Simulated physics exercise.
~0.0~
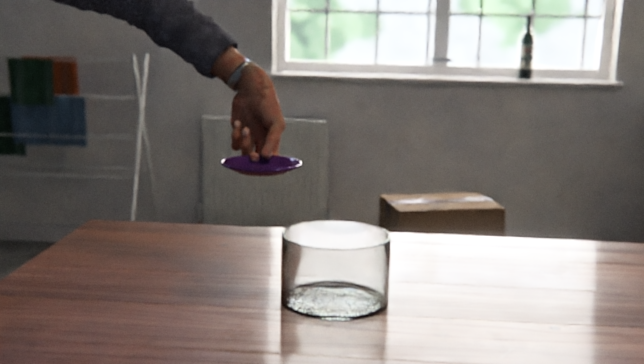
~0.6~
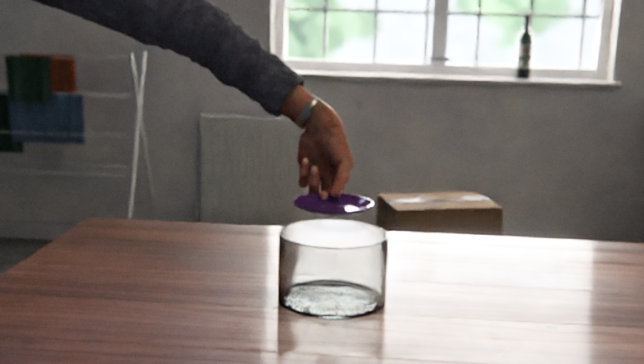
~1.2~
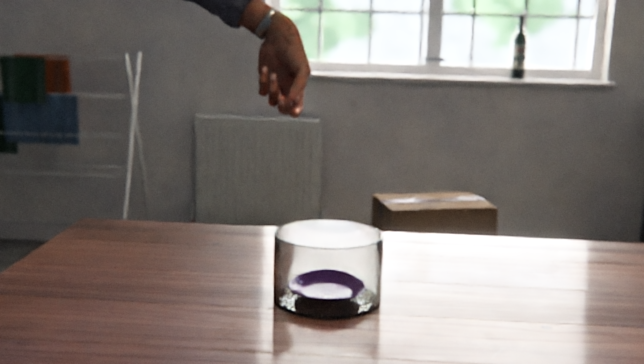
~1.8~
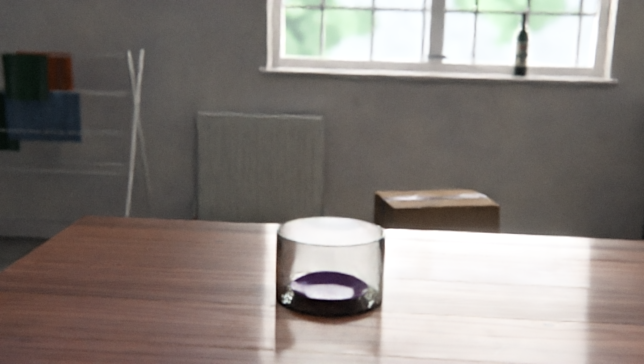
On a wooden table near a bright window, a hand carried a small purple plate to the right and down over a clear glass container, then let go and drew back as the plate dropped past the rim and settled inside at the bottom.
